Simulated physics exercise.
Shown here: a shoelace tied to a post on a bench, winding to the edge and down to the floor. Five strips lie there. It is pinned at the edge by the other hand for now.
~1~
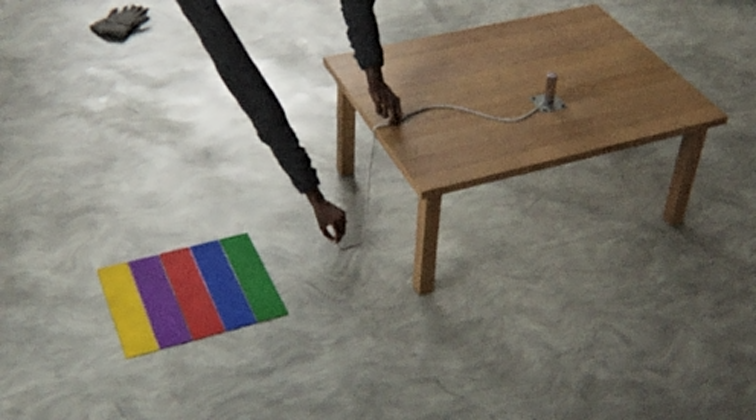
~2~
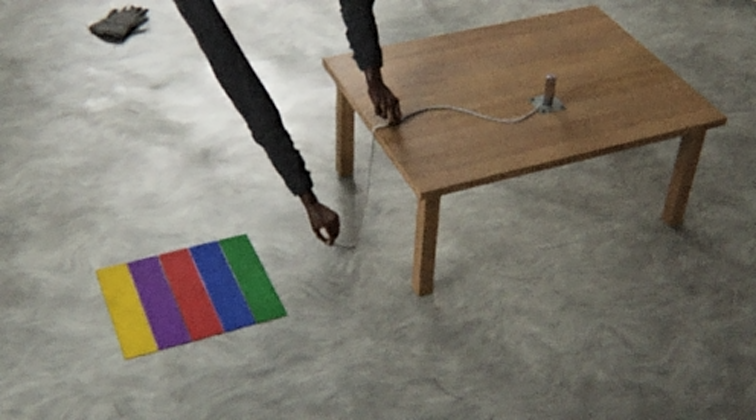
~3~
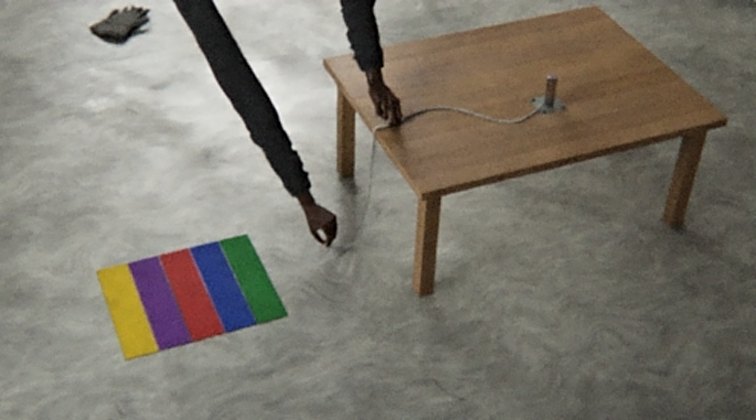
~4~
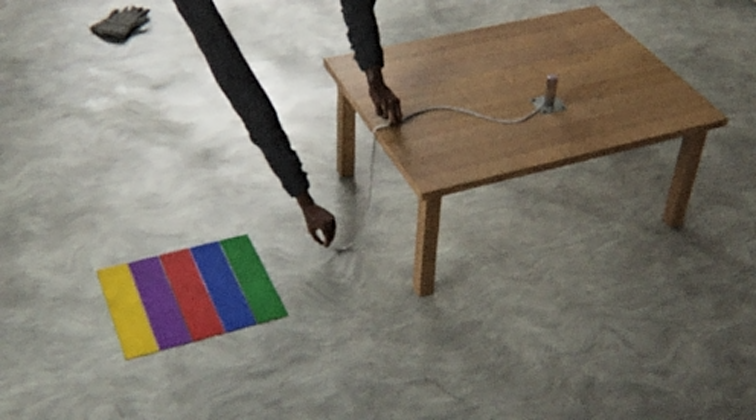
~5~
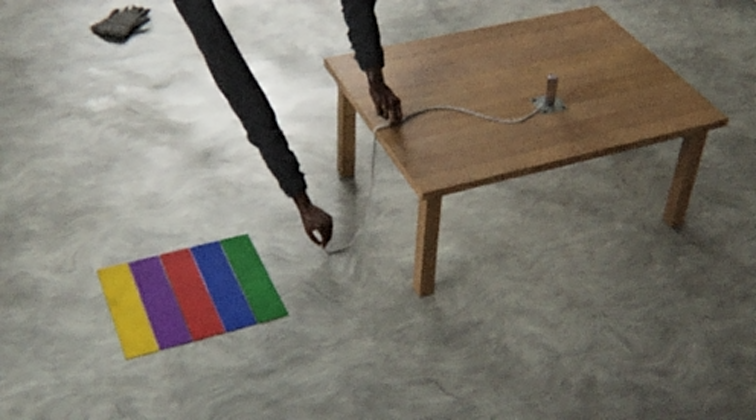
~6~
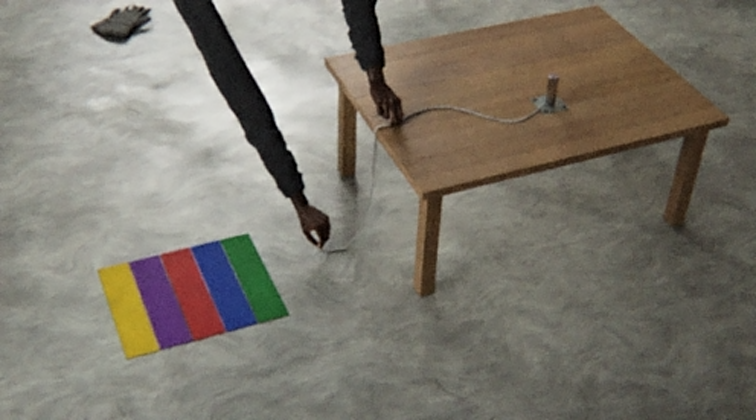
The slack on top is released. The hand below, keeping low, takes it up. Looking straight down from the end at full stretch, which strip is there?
The blue strip is there.
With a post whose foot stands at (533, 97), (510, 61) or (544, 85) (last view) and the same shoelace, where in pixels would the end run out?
The places are (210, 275), (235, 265) and (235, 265).
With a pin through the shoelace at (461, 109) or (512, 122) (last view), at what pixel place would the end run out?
I'd say about (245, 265) for the first and about (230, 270) for the second.
Early on, end near (270, 258); short of the strips.
Midway, end near (240, 266); over green.
At the end of the slack, end near (221, 270); over blue. Over blue.
